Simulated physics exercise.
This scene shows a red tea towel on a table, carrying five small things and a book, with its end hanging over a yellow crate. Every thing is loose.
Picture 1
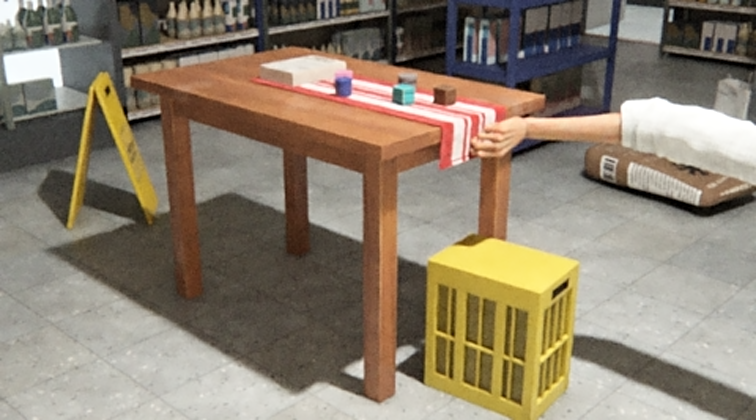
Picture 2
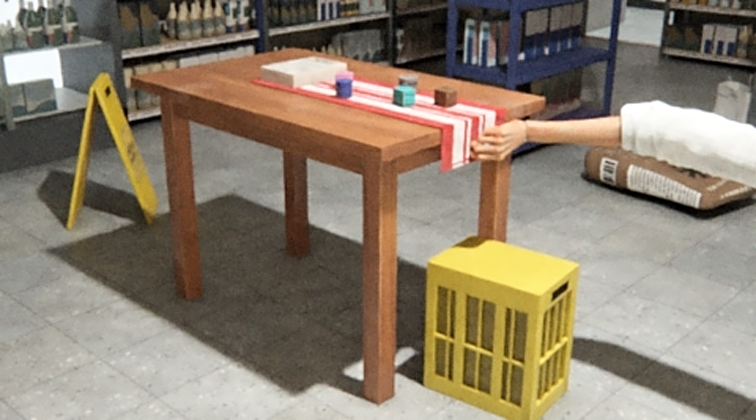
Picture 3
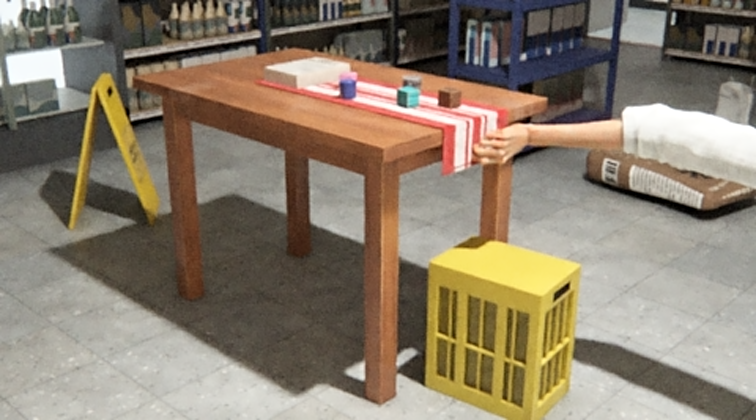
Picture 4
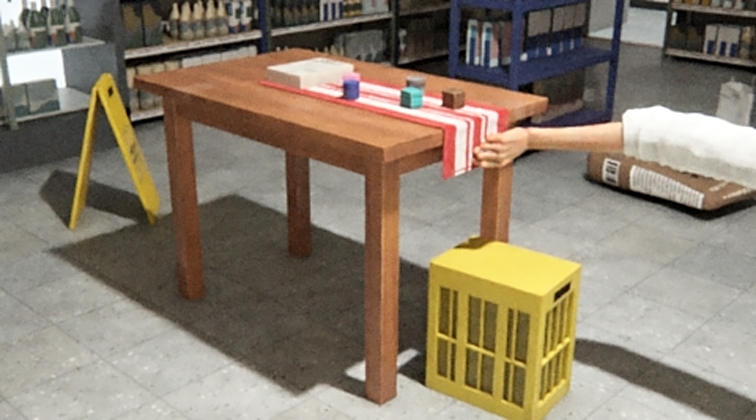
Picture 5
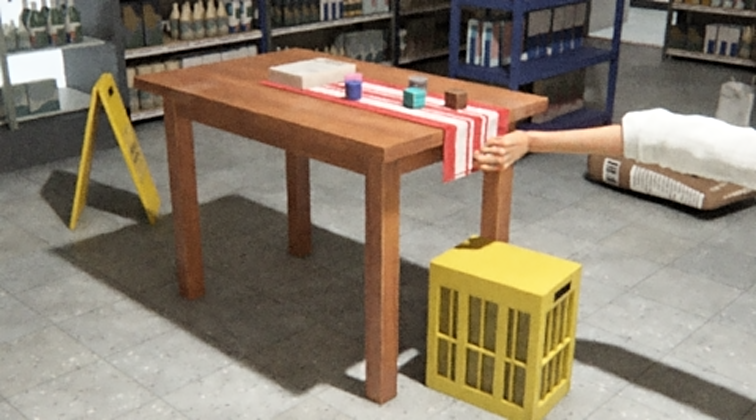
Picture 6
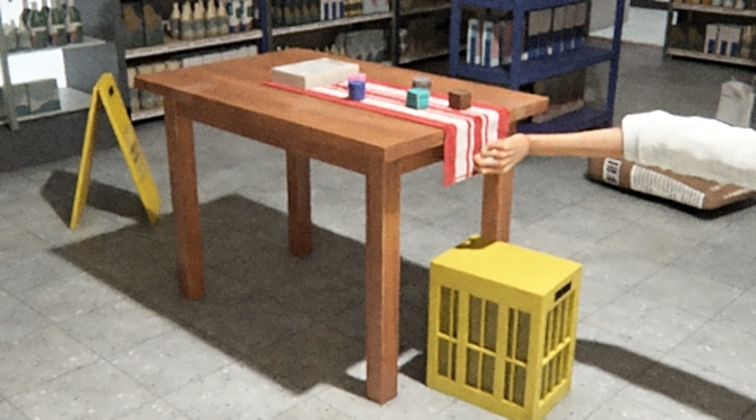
In a shop, a hand slowly pulling a red striped cloth over a wooden table's edge, small objects and book shifting along.
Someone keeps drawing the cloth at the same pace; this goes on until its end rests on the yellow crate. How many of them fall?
I expect the number going over to be two.
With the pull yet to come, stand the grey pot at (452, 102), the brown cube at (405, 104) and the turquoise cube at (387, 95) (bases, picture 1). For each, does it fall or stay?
The grey pot comes down; the brown cube comes down; the turquoise cube does not fall.
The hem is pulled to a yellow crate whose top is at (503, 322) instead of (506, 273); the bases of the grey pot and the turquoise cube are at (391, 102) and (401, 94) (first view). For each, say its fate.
The grey pot is lost; the turquoise cube is lost.
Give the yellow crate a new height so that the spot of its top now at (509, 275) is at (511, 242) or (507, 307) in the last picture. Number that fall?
We'd see 1, then 3.
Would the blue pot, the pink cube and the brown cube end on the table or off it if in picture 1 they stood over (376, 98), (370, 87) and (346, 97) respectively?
Blue pot: Still up. Pink cube: Still up. Brown cube: Still up.
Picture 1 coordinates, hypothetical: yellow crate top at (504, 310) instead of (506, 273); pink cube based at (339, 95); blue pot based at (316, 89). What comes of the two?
In the end the pink cube is still on top and the blue pot is still on top.
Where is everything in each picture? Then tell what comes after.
Hem (440, 170); brown cube (445, 87); turquoise cube (404, 87); grey pot (408, 75); blue pot (343, 79); pink cube (343, 71); top of the crate (506, 273), in the first frame.
Hem (441, 172); brown cube (446, 89), in the second frame.
Hem (442, 176); turquoise cube (408, 89), in the third frame.
Hem (443, 180); grey pot (416, 78); top of the crate (508, 275), in the fourth frame.
Hem (443, 183); blue pot (354, 82), in the fifth frame.
Hem (444, 187); brown cube (460, 91); turquoise cube (418, 91); grey pot (422, 79); blue pot (357, 82); pink cube (356, 75), in the sixth frame.
Soon after, hem near (475, 225); brown cube gone.
After that, hem on the crate; brown cube and turquoise cube gone.
In the end, hem on the crate; brown cube and turquoise cube gone. The table loses two.
